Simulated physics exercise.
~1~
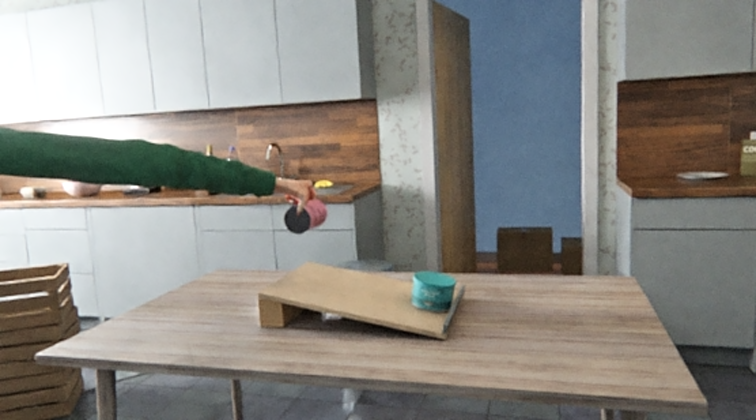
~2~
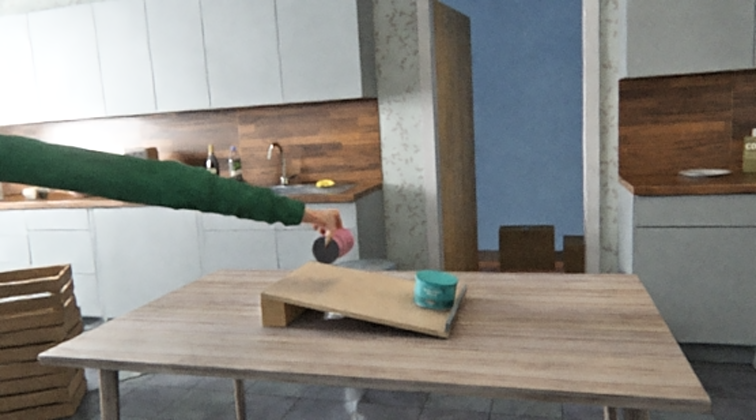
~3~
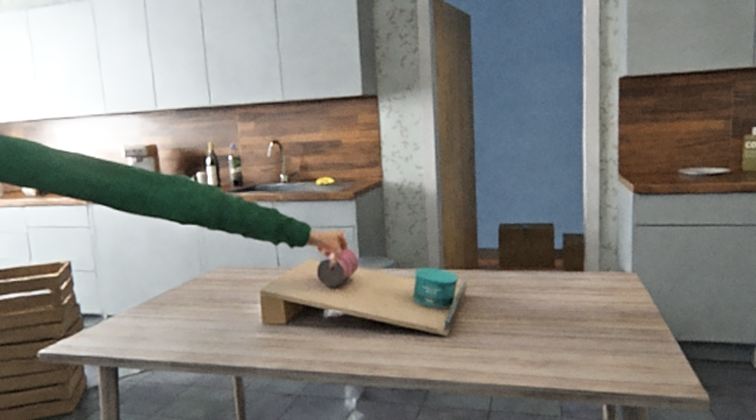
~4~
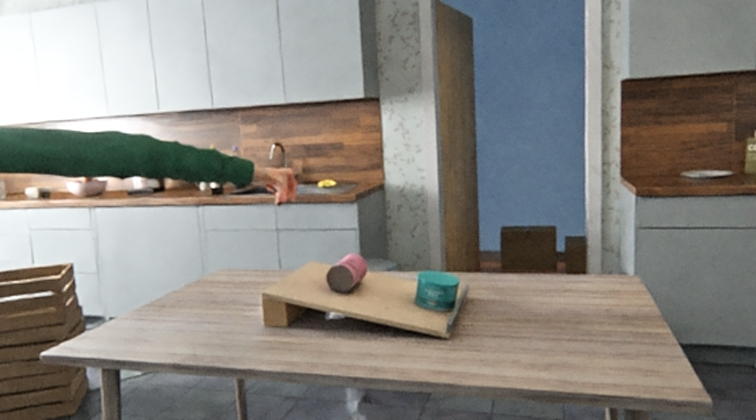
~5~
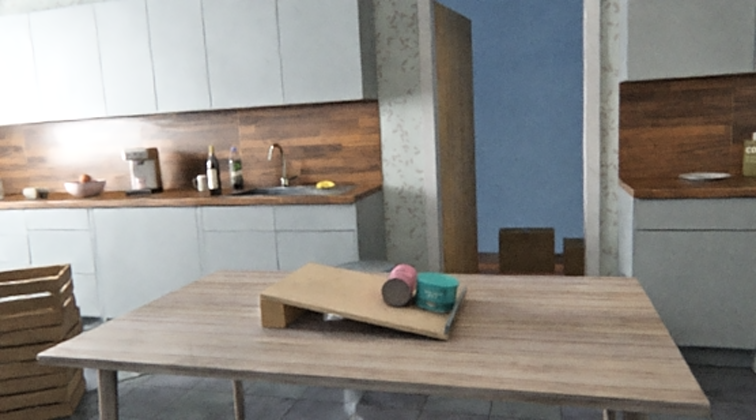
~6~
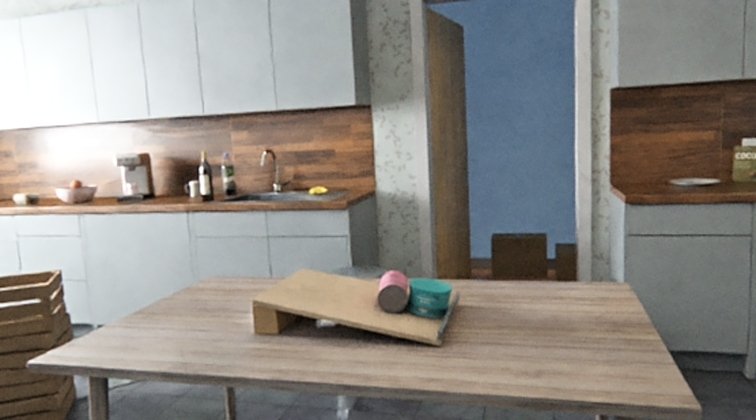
A hand sets a pink tin on a sloping board, and it rolls down against a turquoise tub.
